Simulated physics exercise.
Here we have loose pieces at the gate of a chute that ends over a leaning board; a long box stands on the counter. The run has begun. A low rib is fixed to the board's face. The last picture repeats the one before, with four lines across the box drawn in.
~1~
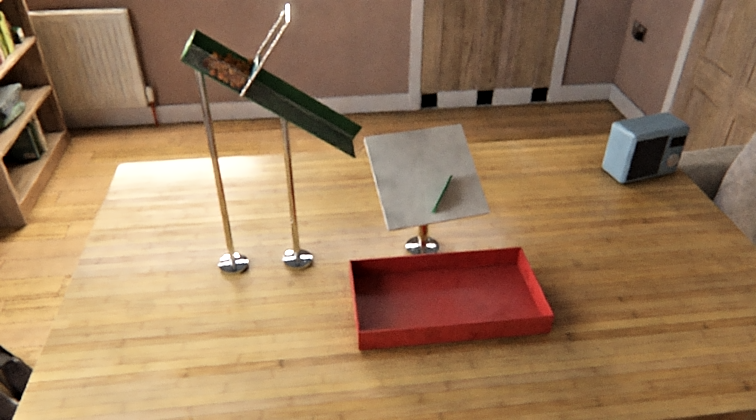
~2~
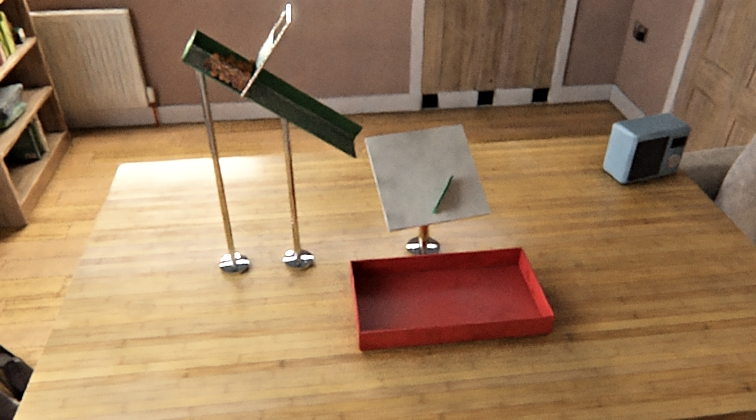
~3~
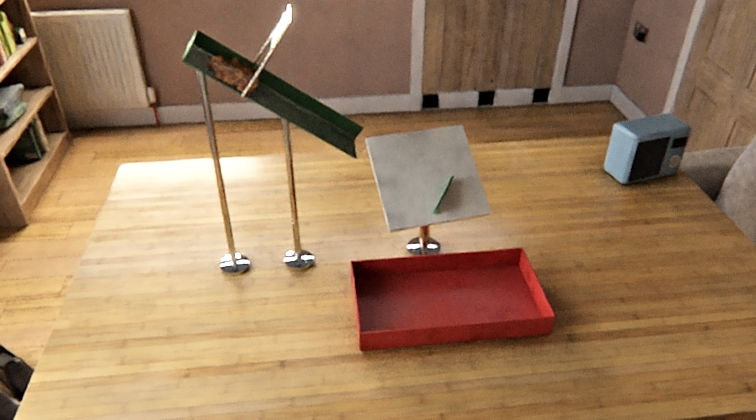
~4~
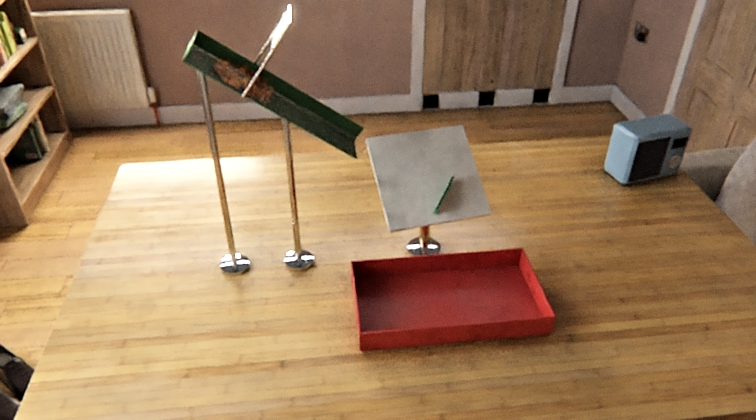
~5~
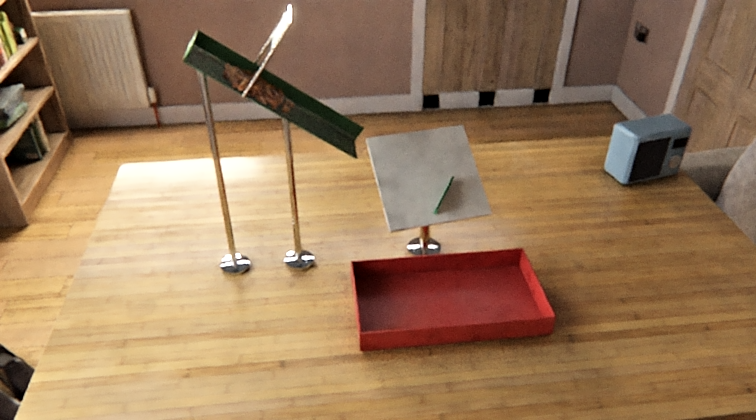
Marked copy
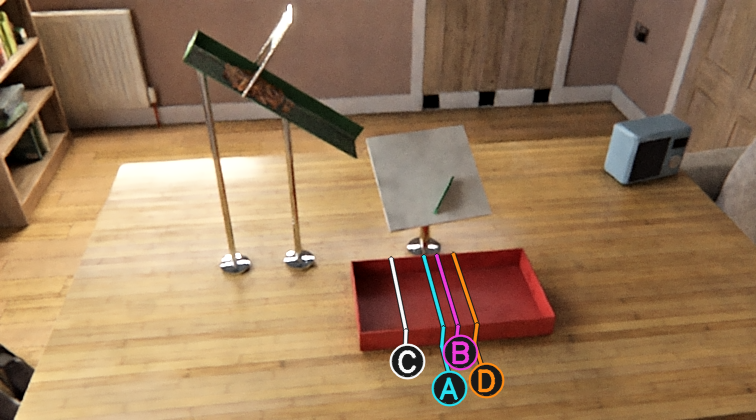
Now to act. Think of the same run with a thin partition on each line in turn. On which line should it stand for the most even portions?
A.
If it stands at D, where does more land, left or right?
Left.
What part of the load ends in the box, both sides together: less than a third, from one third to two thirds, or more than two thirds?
It is more than two thirds.
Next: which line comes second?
That would be B.
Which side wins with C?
The right side.
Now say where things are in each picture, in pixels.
In the first picture, load behind the gate at (229, 69), roasted chickpeas; lip of the chute at (354, 149), sloping fairly steeply.
In the second picture, middle of the board at (427, 175), tilted fairly steeply; middle of its low edge at (441, 222); of its high edge at (414, 131).
In the third picture, front corners of the box at (360, 333) and (555, 316), empty; front of the load at (256, 80).
In the fourth picture, middle of the load at (247, 77); its front at (271, 91), about a quarter of the way to the lip; rib from (453, 177) to (436, 210).
In the fifth picture, middle of the load at (255, 89); its front at (292, 105), about a third of the way to the lip.
On the marked copy, line A crosses the front rim at (443, 326); line B crosses the front rim at (457, 325); line C crosses the front rim at (405, 329); line D crosses the front rim at (476, 323).
For line A, of what is caught, about a third on the left of the divider, about two thirds on the right.
For line B, of what is caught, most on the left of the divider, about a quarter on the right.
For line C, of what is caught, none on the left of the divider, all on the right.
For line D, of what is caught, nearly all on the left of the divider, a stray few on the right.
